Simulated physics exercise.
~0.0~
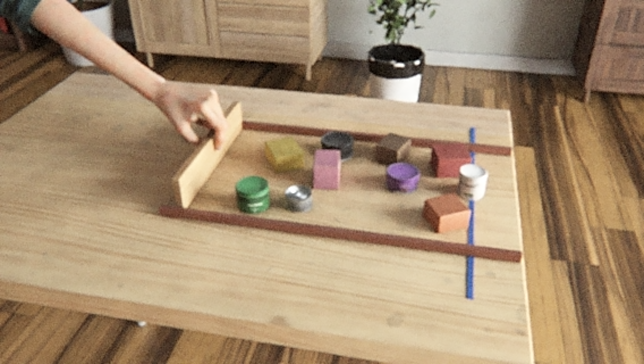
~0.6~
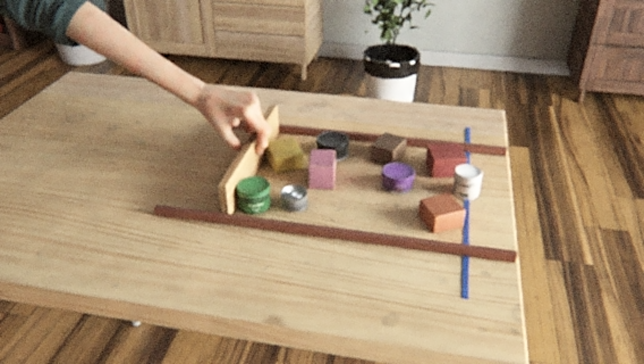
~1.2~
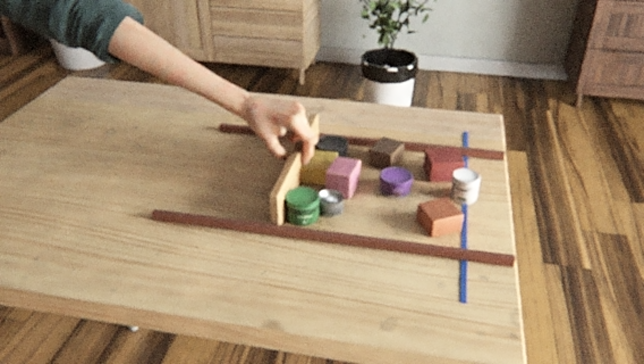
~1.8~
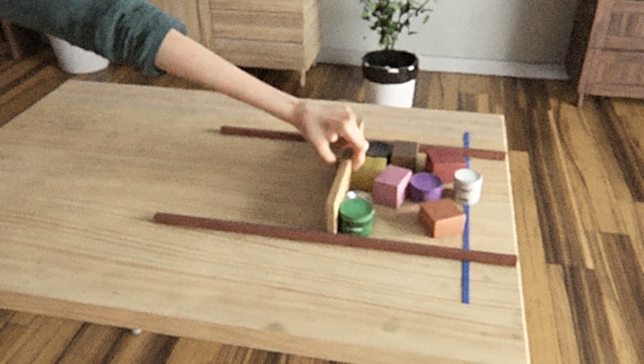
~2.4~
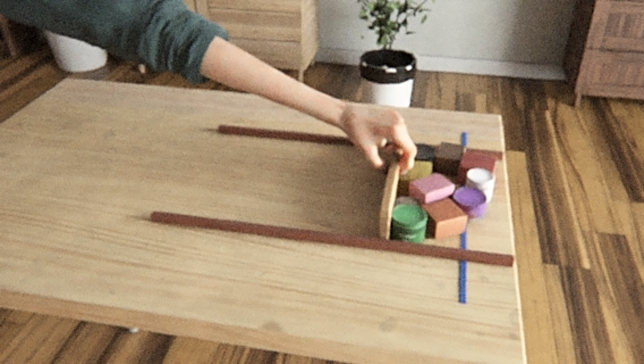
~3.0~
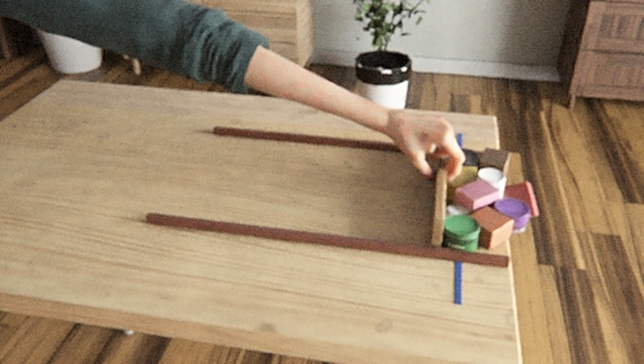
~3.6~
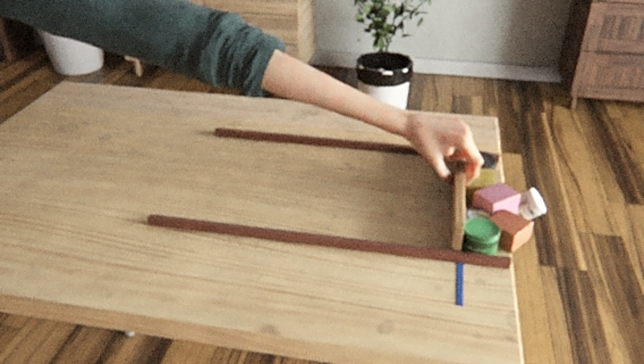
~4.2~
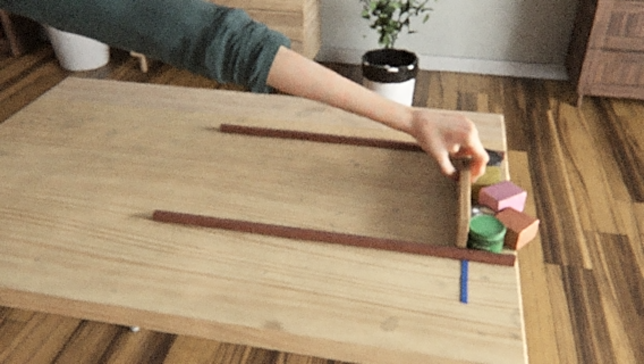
The footage shows a hand sliding an upright wooden board rightward between two rails on a table, sweeping small tubs, tins and blocks past a blue tape line to the edge, where the brown block, purple tin, red block and white tub drop off while the green tub and others remain.
